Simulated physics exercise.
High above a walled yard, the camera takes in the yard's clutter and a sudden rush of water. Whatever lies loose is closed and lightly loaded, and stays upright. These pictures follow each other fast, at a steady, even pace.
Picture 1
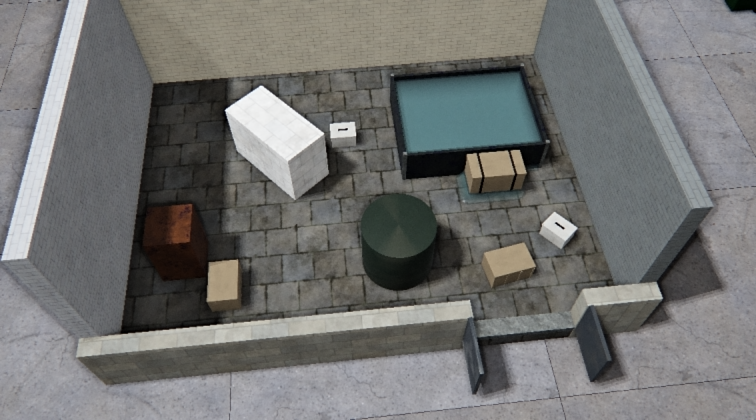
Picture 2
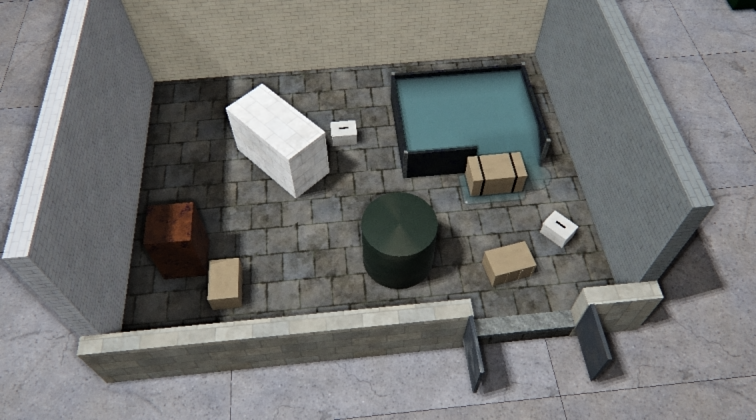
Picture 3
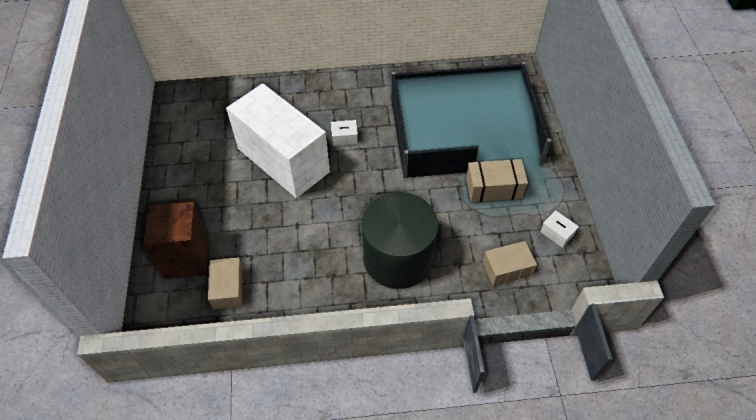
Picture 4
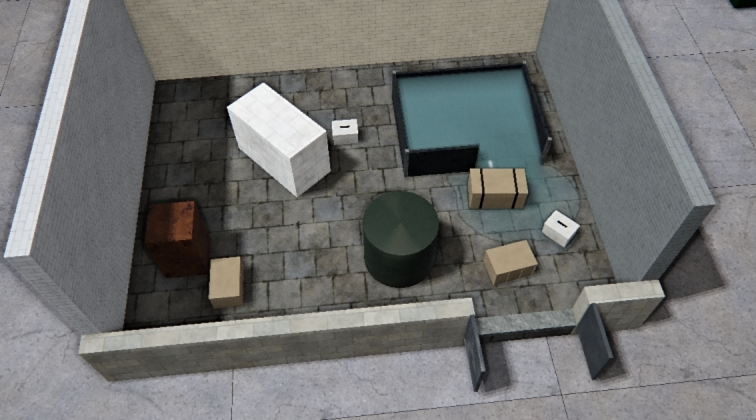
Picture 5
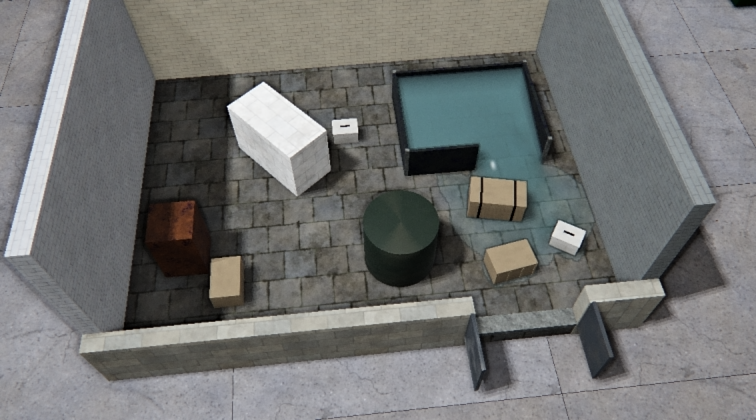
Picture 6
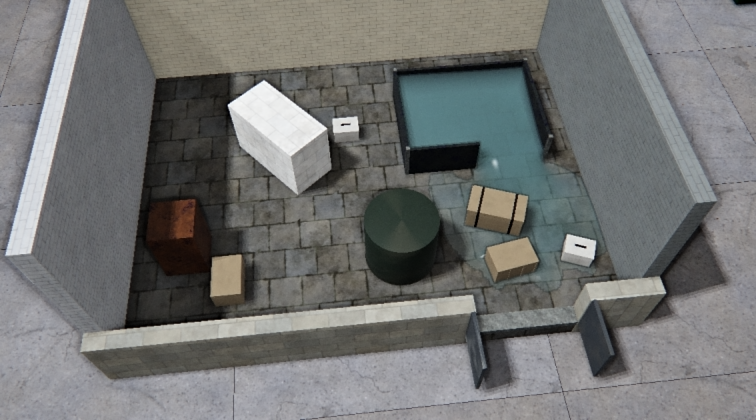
In this clip, seen from above a walled yard, water spreads from a gap in the front of a dark-sided pool, shifting a strapped tan trunk a short way toward the front, then nudging a small white tote forward and right.
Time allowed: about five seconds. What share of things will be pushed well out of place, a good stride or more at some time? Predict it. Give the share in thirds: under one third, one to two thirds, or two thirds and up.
Counting the far movers, it's in the middle - a third to two thirds.
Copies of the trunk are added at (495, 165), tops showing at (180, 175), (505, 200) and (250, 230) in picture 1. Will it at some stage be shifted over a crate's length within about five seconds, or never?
Copy by copy, in order: Largely stays, relocated, largely stays.
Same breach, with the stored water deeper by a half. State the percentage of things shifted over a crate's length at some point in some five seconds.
60 in a hundred, or close to it.
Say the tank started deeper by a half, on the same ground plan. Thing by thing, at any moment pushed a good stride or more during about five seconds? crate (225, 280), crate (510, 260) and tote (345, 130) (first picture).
Going through them in turn, I'd say never got there, then got there, then never got there.
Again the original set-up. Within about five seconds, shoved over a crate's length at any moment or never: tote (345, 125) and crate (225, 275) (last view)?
In the order asked: A lesser distance, then a lesser distance.
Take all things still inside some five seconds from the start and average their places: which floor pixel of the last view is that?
The average lands at about (288, 231).
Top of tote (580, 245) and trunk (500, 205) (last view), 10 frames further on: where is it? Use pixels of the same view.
Roughly at (555, 289) and (446, 277).
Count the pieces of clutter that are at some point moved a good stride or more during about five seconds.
The total is 3.
A moment on, 2 of 5 are well off their spots; 1 afloat.
Next, 3 of 5 are well off their spots; 2 afloat.
Later, 3 of 5 are well off their spots; 0 afloat.
In the end, 3 of 5 are well off their spots, and 3 have been at some point; 1 afloat.
